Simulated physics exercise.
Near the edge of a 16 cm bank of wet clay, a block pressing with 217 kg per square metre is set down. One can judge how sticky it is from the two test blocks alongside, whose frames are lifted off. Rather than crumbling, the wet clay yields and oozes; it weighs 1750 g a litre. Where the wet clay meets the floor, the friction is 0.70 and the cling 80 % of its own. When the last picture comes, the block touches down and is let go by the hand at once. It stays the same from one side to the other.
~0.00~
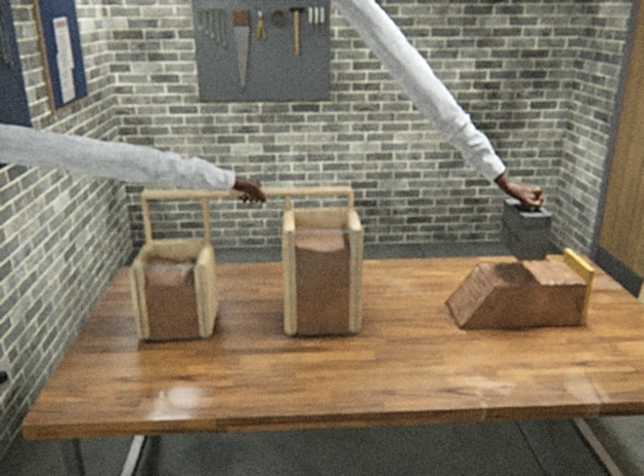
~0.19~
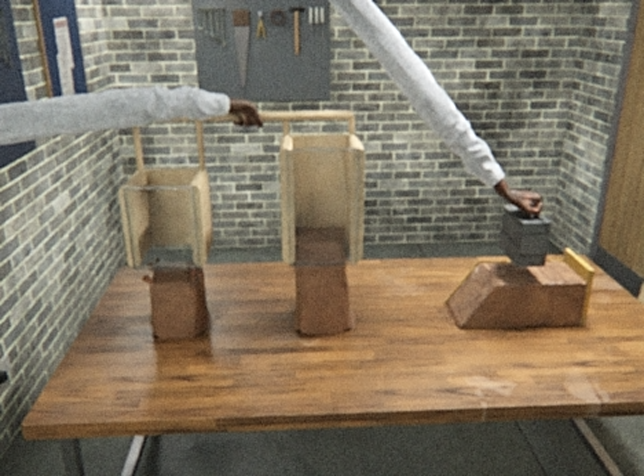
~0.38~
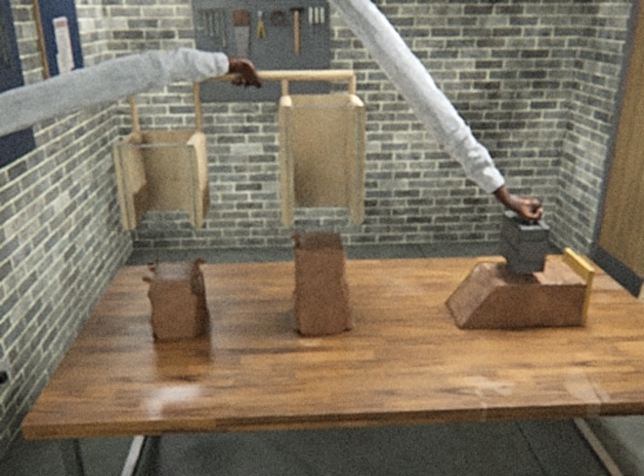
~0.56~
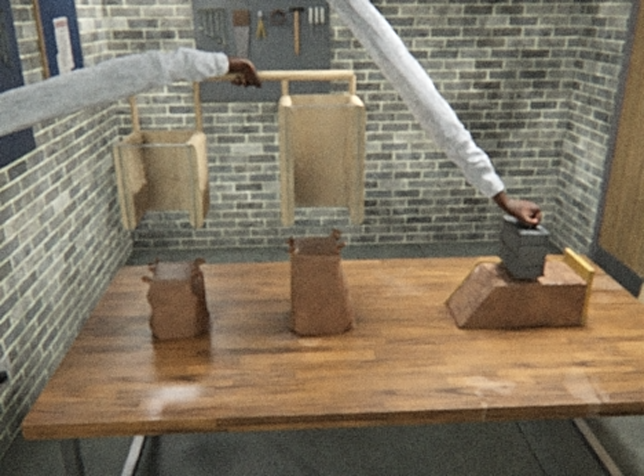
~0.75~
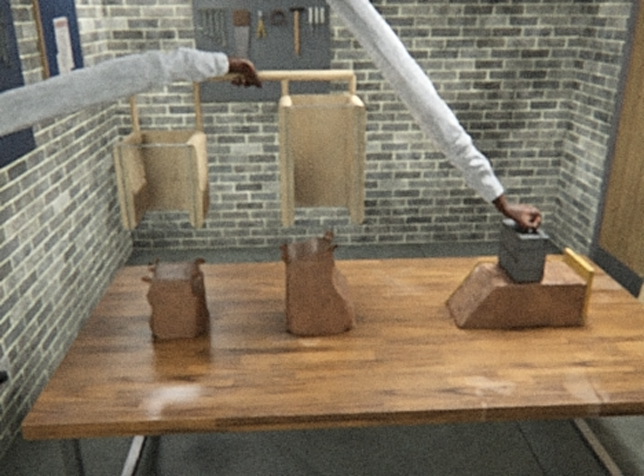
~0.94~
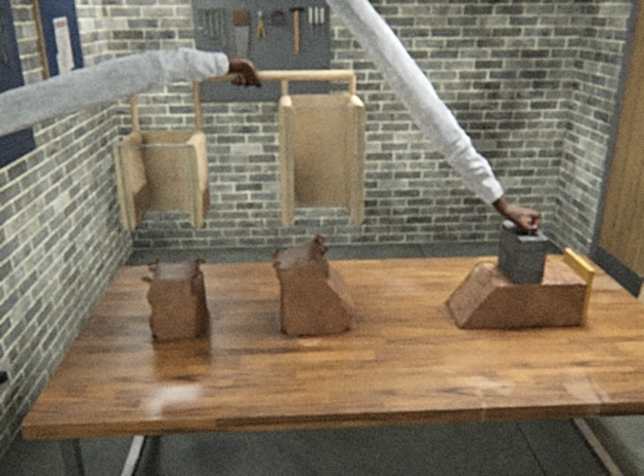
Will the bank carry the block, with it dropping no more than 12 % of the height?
Yes, it carries it.
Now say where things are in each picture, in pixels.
In the first frame, top of the wet clay at (522, 285); blocks stand 21 cm, 32 cm (left to right).
In the second frame, top of the wet clay at (522, 285); blocks stand 21 cm, 32 cm (left to right).
In the third frame, top of the wet clay at (522, 285); blocks stand 21 cm, 30 cm (left to right).
In the fourth frame, top of the wet clay at (522, 285); blocks stand 21 cm, 29 cm (left to right).
In the fifth frame, top of the wet clay at (522, 285); blocks stand 21 cm, 28 cm (left to right).
In the sixth frame, top of the wet clay at (522, 285); blocks stand 21 cm, 27 cm (left to right).
After 1.08 s, the block is down by 1 % of the bank's height and stands upright.
After 1.25 s, the block is down by 1 % of the bank's height and stands upright.
After 1.42 s, the block is down by 1 % of the bank's height and stands upright.
After 1.59 s, the block is down by 1 % of the bank's height and stands upright.
After 1.97 s, at the end, the block is down by 1 % of the bank's height and stands upright.
